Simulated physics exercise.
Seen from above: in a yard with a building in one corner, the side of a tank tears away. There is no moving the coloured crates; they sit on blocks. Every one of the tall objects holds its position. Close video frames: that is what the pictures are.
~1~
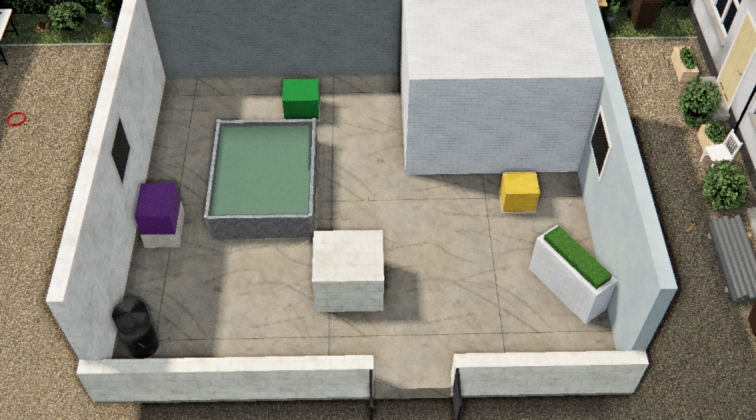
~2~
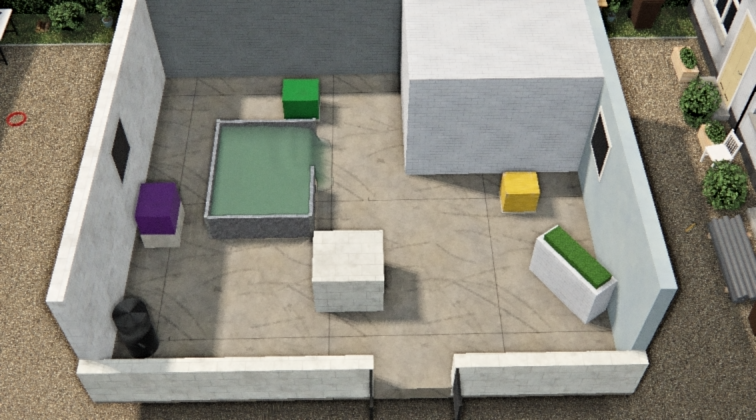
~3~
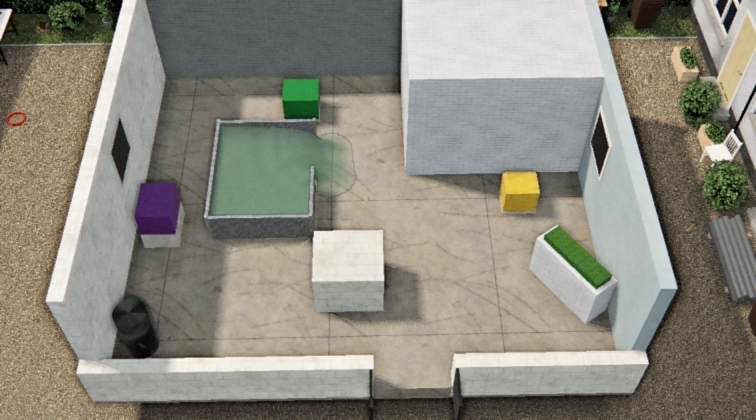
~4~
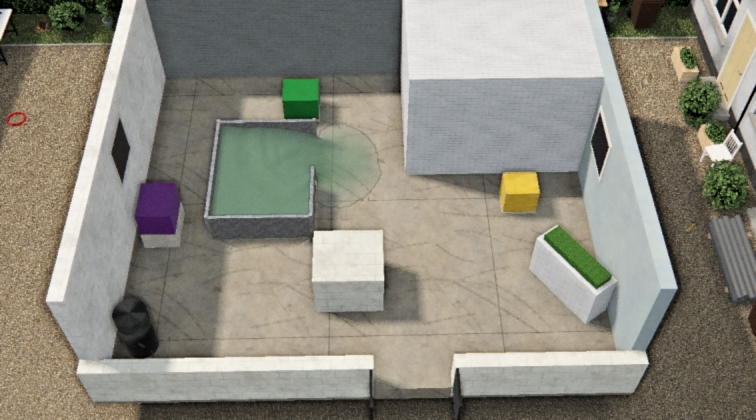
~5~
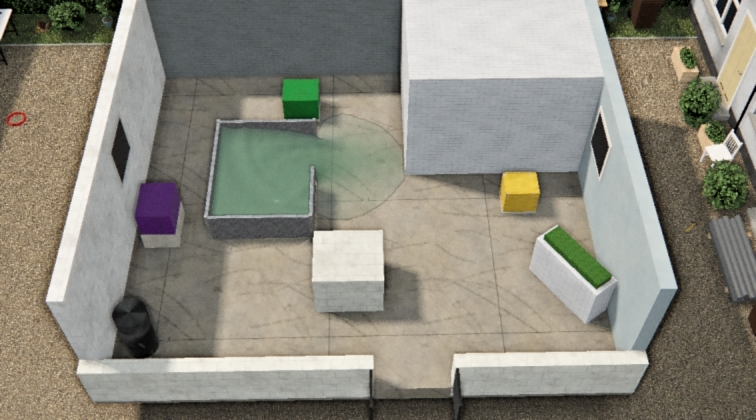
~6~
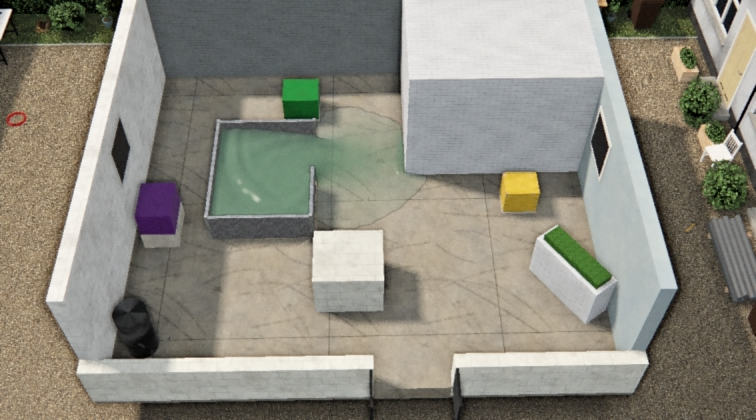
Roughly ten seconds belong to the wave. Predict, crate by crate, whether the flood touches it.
One by one: The green crate will be left wet. The yellow crate will be left wet. The purple crate will be left dry.
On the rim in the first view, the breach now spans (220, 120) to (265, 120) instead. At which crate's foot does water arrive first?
It's the green crate.
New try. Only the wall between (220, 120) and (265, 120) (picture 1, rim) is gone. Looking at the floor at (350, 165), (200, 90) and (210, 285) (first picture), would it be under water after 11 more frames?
First spot unwetted, second drenched, third unwetted.
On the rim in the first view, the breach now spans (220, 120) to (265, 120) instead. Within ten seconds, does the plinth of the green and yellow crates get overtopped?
First the green crate: It is hit; then the yellow crate: It is left alone.
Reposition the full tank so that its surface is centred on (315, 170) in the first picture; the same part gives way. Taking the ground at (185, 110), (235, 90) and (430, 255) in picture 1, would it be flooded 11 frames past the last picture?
As listed: Clear, no water, covered.
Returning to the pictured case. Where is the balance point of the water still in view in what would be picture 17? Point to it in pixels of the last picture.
Around pixel (320, 172).
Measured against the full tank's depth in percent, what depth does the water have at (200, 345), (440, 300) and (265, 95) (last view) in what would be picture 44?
In that order: 0, 4 and 8 per cent.
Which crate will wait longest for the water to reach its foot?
The crate marked purple, I reckon.
A moment on, water covers 15 % of the floor; the green crate water round its plinth, the yellow crate water round its plinth, the purple crate not reached.
Next, water covers 25 % of the floor; the green crate water round its plinth, the yellow crate water round its plinth, the purple crate not reached.
Then, water covers 50 % of the floor; the green crate water round its plinth, the yellow crate water round its plinth, the purple crate not reached.
Later, water covers 70 % of the floor; the green crate water round its plinth, the yellow crate water round its plinth, the purple crate water round its plinth.
In the end, water covers 90 % of the floor; the green crate was topped, the yellow crate was topped, the purple crate stayed above the water.
